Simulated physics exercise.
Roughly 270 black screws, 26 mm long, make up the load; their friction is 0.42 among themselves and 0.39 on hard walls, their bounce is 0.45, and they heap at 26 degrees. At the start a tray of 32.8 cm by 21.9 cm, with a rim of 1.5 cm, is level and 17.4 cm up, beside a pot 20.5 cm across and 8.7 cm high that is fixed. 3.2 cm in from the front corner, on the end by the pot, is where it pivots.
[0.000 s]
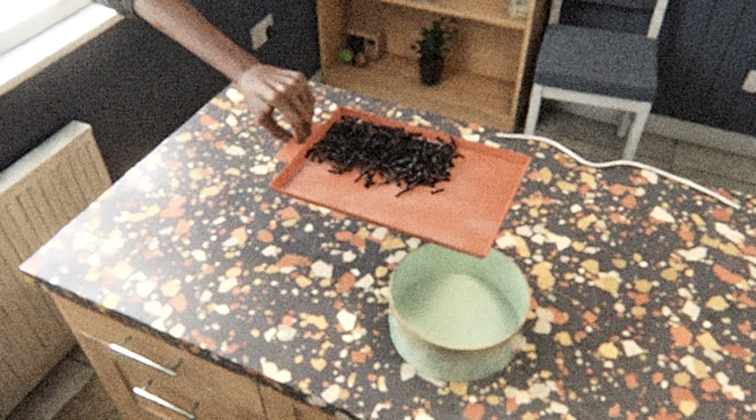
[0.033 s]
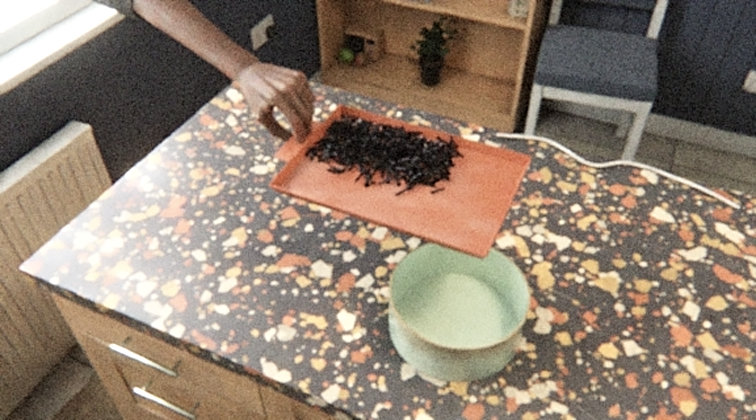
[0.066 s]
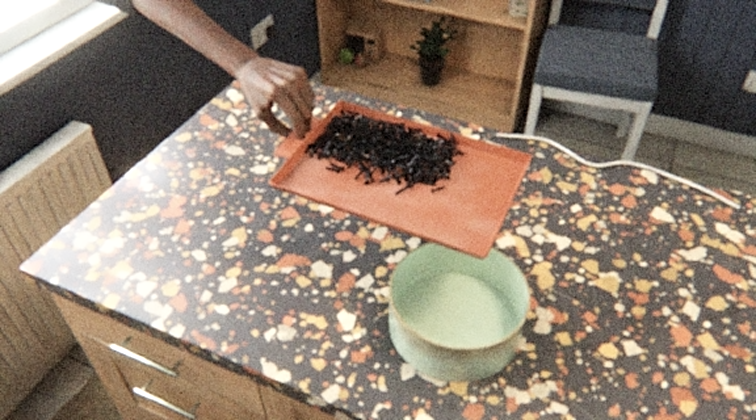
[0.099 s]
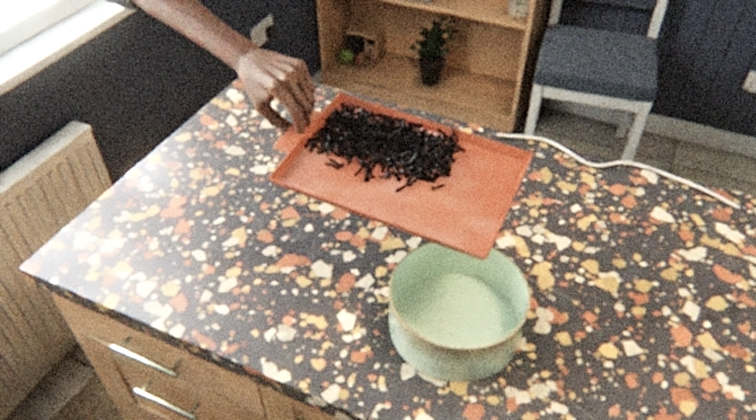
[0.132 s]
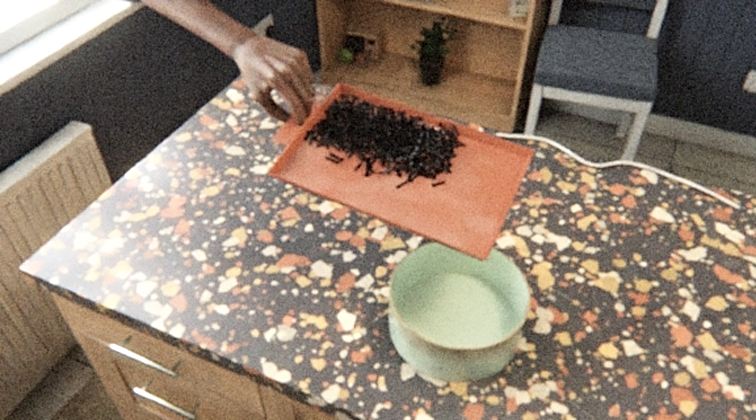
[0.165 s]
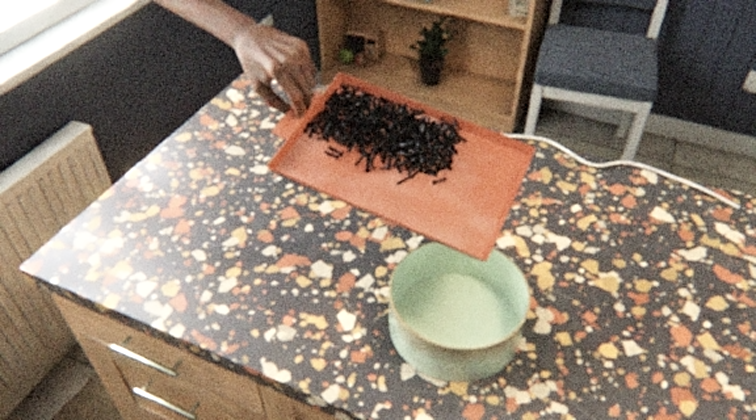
A hand tilting an orange tray of small black screws on a speckled countertop, its left end rising slightly beside a green pot.
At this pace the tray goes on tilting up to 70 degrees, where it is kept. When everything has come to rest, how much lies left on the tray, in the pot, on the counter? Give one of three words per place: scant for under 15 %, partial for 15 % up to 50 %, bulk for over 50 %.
As I see it, tray: There'll be not much. Pot: There'll be a moderate quantity. Counter: There'll be over half the quantity.
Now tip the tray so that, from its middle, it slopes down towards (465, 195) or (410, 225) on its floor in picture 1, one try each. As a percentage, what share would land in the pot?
About 5 per cent on the first try and 50 per cent on the second.
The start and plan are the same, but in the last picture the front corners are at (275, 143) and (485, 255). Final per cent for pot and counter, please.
Pot 15; counter 85.
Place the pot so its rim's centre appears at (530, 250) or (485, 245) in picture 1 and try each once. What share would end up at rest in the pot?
Estimates: 0 in a hundred and 0 in a hundred.
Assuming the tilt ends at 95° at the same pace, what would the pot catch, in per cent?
I'd say close to 35 percent.
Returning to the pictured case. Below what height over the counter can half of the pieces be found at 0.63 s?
Roughly 26 cm above the counter.
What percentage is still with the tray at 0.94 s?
Some 0 per cent of the load.
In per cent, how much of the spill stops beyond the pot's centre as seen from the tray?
Estimate: Roughly 100 per cent of the pieces.
After 0.45 s, tilt 41 degrees; the tray holds 100 %, the pot 0 %.
After 0.63 s, tilt 60 degrees; the tray holds 100 %, the pot 0 %.
After 0.94 s, tilt 70 degrees; the tray holds 0 %, the pot 35 %.
In the end, at 1.9 s, tray 0 %, pot 35 %, counter 65 %.
